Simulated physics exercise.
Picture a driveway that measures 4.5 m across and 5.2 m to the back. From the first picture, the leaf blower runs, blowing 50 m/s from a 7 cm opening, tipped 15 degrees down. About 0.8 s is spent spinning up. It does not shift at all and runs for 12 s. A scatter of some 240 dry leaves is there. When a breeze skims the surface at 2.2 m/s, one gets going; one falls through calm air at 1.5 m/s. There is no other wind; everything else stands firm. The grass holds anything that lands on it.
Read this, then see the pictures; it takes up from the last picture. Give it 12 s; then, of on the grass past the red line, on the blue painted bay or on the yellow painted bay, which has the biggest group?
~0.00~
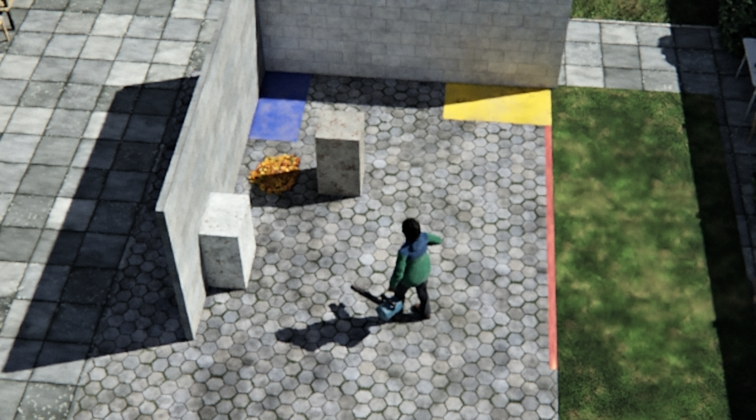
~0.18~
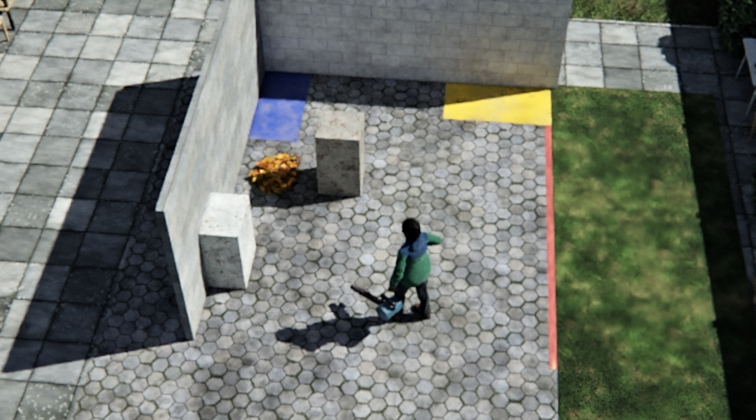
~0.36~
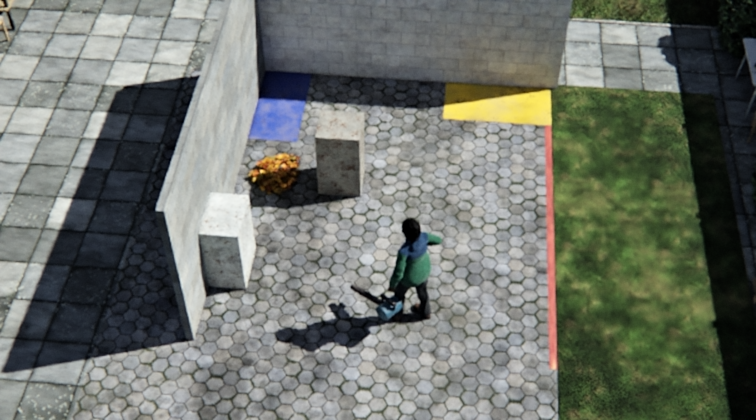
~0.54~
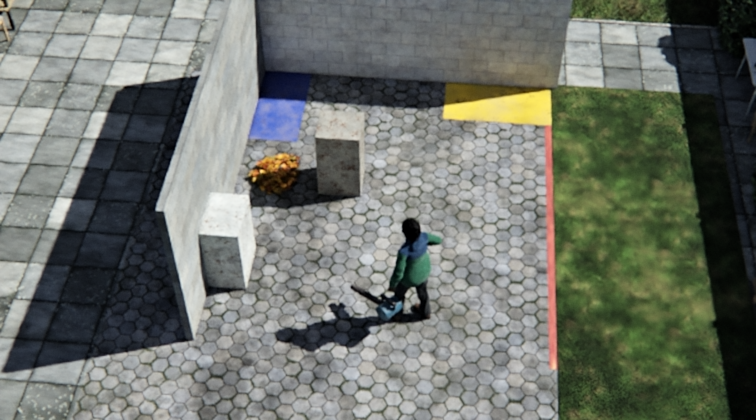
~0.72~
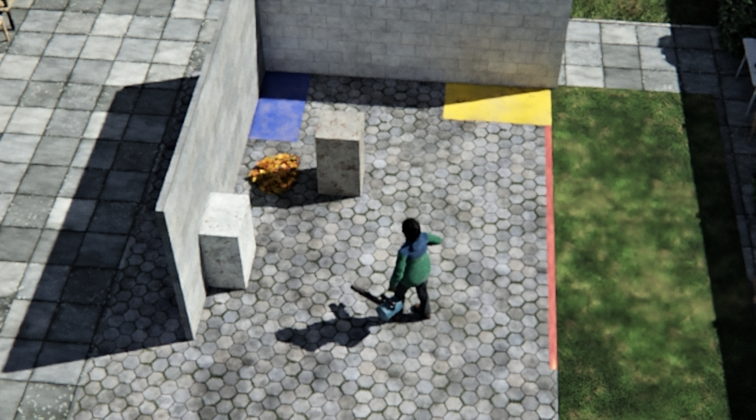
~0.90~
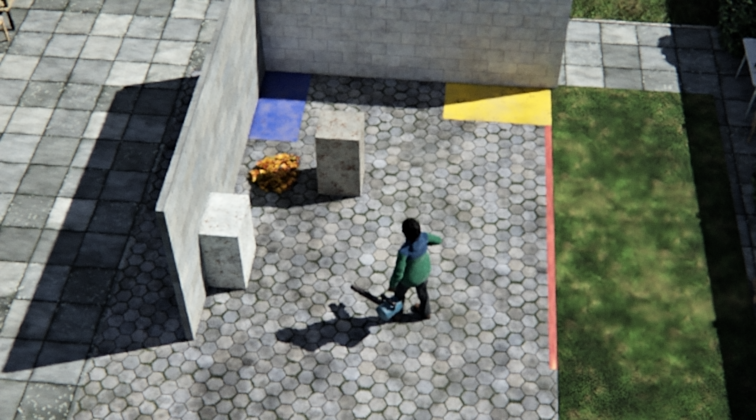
That would be the blue one.
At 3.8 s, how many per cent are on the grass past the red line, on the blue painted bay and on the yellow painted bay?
0 % red, 90 % blue, 0 % yellow.
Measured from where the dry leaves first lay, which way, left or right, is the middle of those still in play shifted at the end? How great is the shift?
Shift: Toward the left-hand side, approx. 0.2 m.
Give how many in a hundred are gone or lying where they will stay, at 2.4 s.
My guess would be around 10 %.
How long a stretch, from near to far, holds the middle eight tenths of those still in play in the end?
0.4 m, roughly.
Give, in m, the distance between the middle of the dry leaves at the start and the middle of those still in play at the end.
Distance: Approx. 2.2 m.
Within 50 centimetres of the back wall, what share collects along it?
About 100 per cent.
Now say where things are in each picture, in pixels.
The middle of the dry leaves is near (277, 176), none has stirred yet and the mouth of the leaf blower is at (353, 287), in the first picture.
The middle of the dry leaves is near (276, 174), none has stirred yet, the yellow painted bay is centred on (498, 104), the red line is centred on (554, 212) and the blue painted bay is centred on (281, 105), in the second picture.
The middle of the dry leaves is near (276, 174), none has stirred yet, the top of a bin is at (340, 125) and the top of a bin is at (224, 214), in the third picture.
The middle of the dry leaves is near (276, 174) and none has stirred yet, in the fourth picture.
The middle of the dry leaves is near (276, 174) and none has stirred yet, in the fifth picture.
The middle of the dry leaves is near (276, 174) and none has stirred yet, in the sixth picture.
After 2.4 s, 0 % are on the yellow painted bay, 0 % on the grass past the red line and 86 % on the blue painted bay; the middle of those still in play is near (265, 103); 10 % have settled or left.
After 3.8 s, 0 % are on the yellow painted bay, 0 % on the grass past the red line and 85 % on the blue painted bay; the middle of those still in play is near (274, 76); 28 % have settled or left.
After 6.6 s, 0 % are on the yellow painted bay, 0 % on the grass past the red line and 71 % on the blue painted bay; the middle of those still in play is near (279, 74); 39 % have settled or left.
After 12.0 s, at the end, 5 % are on the yellow painted bay, 0 % on the grass past the red line and 58 % on the blue painted bay; the middle of those still in play is near (282, 73).
